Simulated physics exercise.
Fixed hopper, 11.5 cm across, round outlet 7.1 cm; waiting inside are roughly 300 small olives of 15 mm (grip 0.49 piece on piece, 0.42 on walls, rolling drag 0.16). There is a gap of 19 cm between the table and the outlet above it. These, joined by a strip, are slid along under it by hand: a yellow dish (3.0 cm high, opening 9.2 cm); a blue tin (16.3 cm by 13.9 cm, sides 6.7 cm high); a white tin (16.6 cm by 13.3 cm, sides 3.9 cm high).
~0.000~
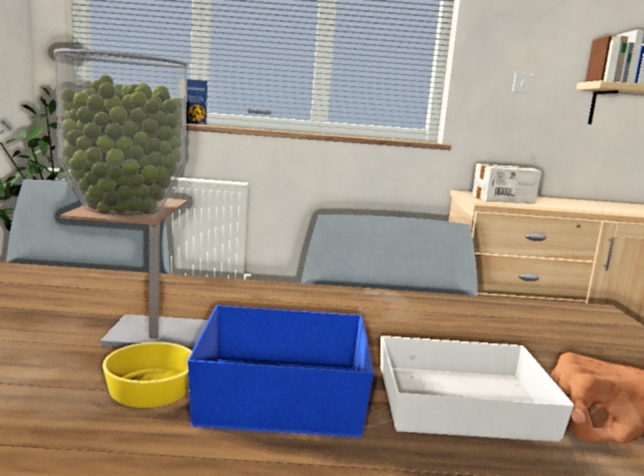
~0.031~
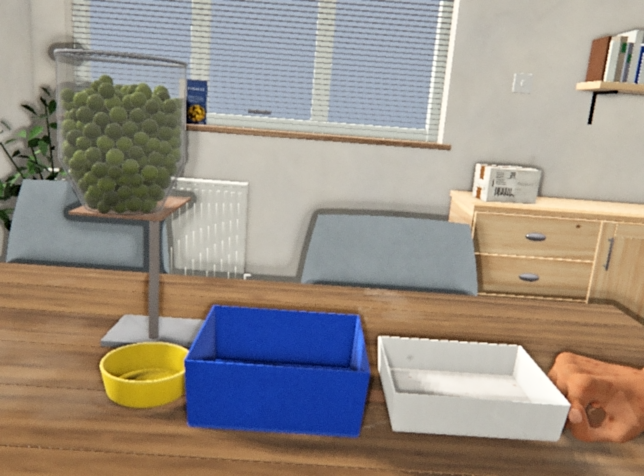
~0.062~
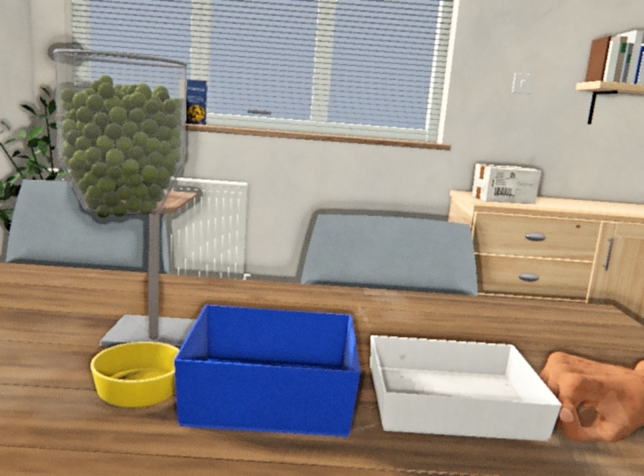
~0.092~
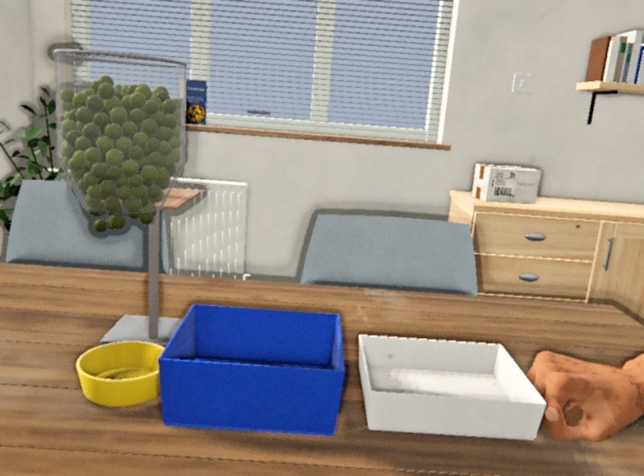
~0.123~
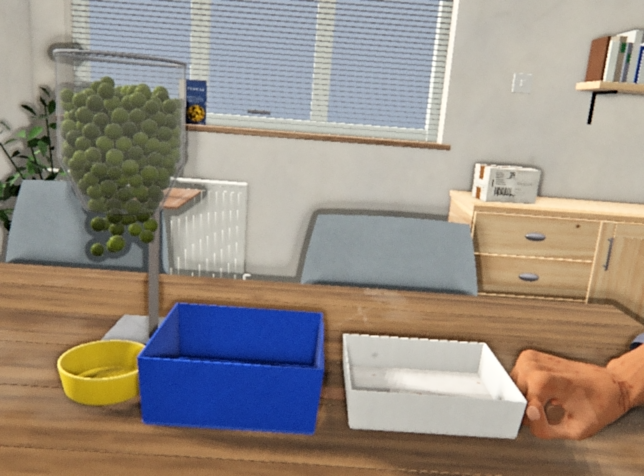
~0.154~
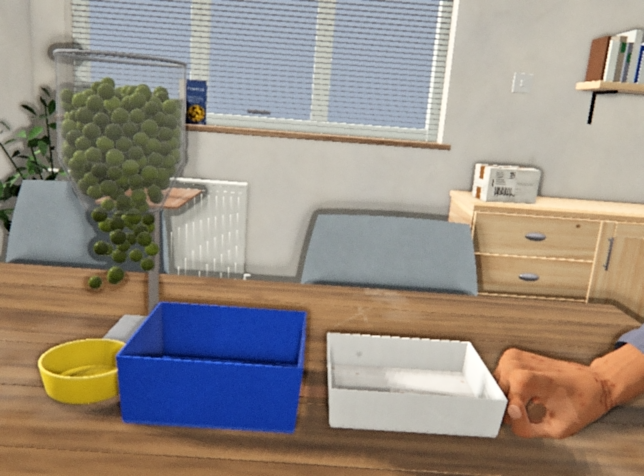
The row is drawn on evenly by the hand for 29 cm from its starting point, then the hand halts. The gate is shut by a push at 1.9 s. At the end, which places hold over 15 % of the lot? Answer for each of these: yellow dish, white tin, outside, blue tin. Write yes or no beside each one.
Yellow dish no, white tin yes, outside yes, blue tin yes.
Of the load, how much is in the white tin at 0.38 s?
Share at that moment: Near 0 per cent.
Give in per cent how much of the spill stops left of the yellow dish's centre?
Roughly 0 percent.
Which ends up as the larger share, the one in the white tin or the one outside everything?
More ends up in the white tin.
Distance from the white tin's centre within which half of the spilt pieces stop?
About 12 cm.
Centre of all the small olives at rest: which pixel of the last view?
Roughly at (117, 372).
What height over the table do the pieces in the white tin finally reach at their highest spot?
About 4.5 cm.
After 0.38 s, hopper 65 %, blue tin 20 %, in the air 10 %; middle of all pieces on or above the table near (120, 213).
After 0.57 s, hopper 40 %, blue tin 30 %, white tin 10 %, in the air 15 %; middle of all pieces on or above the table near (94, 272).
After 0.74 s, outside 10 %, hopper 15 %, blue tin 30 %, white tin 25 %, in the air 15 %; middle of all pieces on or above the table near (93, 321).
After 0.91 s, outside 20 %, blue tin 30 %, white tin 35 %, in the air 15 %; middle of all pieces on or above the table near (99, 354).
At rest (2.5 s), outside 25 %, hopper 0 %, blue tin 30 %, white tin 45 %, yellow dish 0 %.
